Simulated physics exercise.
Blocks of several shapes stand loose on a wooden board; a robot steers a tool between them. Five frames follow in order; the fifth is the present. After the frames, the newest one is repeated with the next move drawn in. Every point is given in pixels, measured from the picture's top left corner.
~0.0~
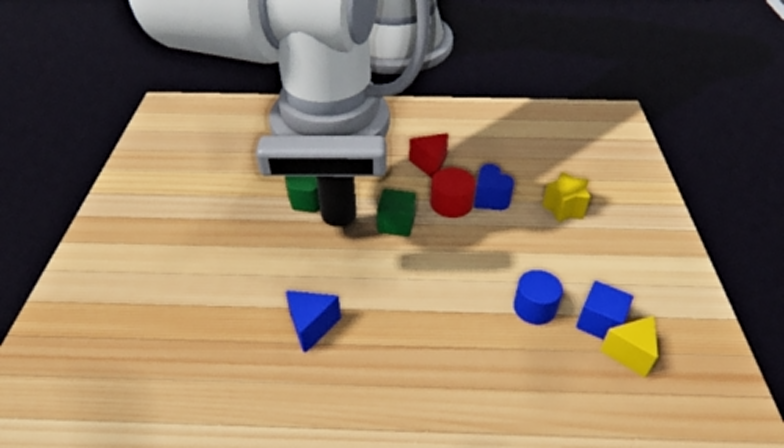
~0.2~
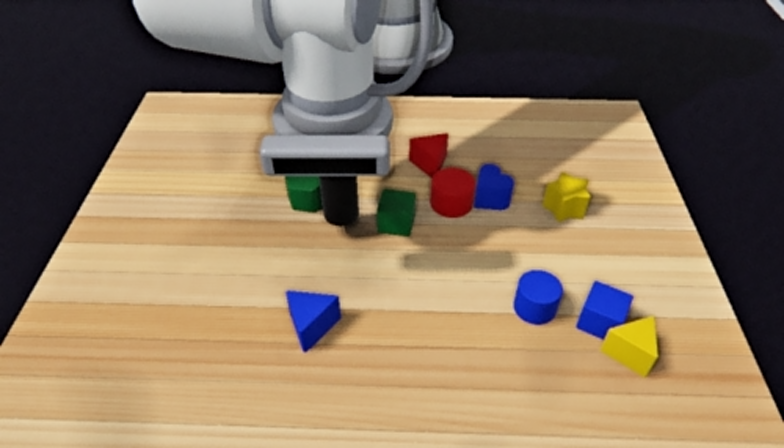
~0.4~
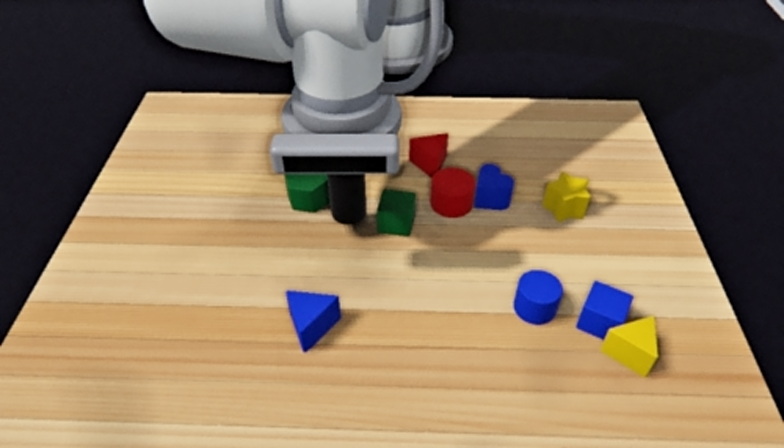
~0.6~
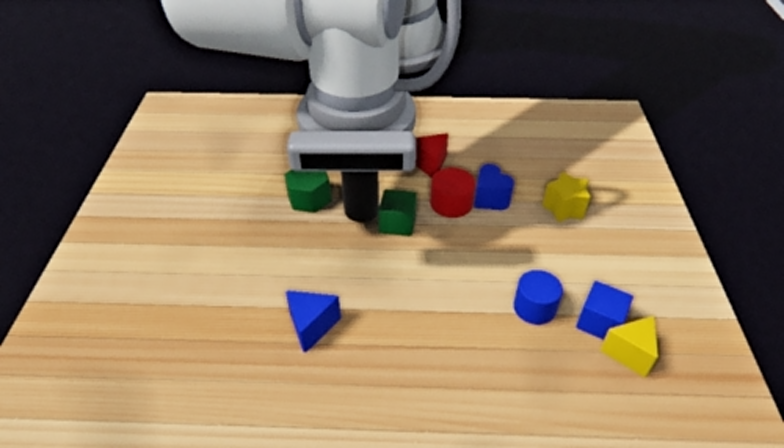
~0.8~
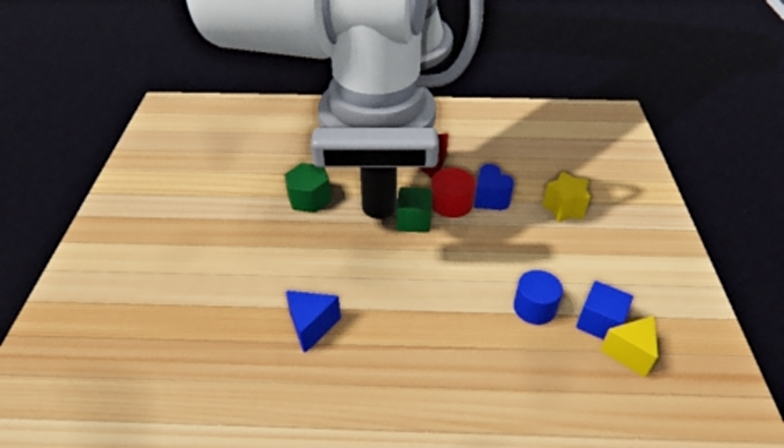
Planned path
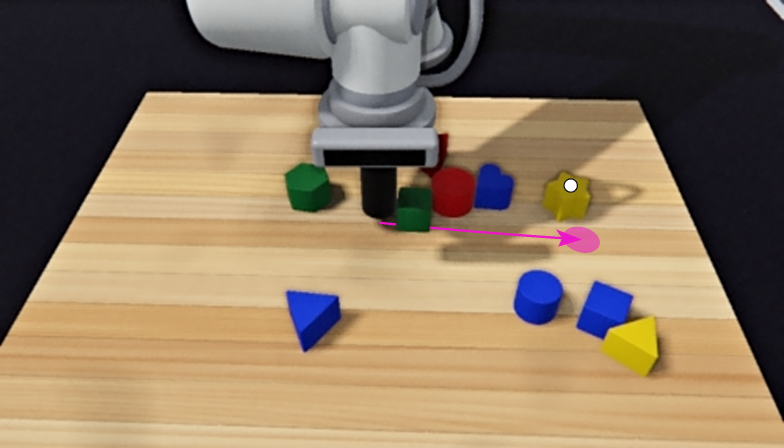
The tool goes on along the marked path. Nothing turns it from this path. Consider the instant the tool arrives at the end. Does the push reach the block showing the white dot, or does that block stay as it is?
Put simply, it stays right there.
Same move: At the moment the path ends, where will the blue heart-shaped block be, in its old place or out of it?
Once the tool is done, the blue heart-shaped block is in a new spot.
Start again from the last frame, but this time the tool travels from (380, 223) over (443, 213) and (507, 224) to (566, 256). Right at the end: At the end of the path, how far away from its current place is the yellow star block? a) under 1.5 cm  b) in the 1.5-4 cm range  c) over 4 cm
Letter a.
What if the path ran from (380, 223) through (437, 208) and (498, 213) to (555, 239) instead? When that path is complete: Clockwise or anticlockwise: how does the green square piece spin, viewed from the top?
Bird's-eye view: Counterclockwise.
The drawn path runs from (380, 223) to (581, 239); the dot is on the yellow star block.
What follows on the original path. One third of the way, tool at (447, 214); green square piece at (471, 188), turned 70° anticlockwise; red disc at (481, 164); blue heart-shaped block at (518, 173), turned 15° clockwise.
Two thirds of the way, tool at (517, 219); green square piece at (481, 186), turned 90° anticlockwise; red disc at (484, 161); blue heart-shaped block at (518, 173), turned 15° clockwise.
At the end, tool at (586, 224); green square piece at (481, 186), turned 90° anticlockwise; red disc at (484, 161); blue heart-shaped block at (518, 173), turned 15° clockwise; yellow star block not moved.
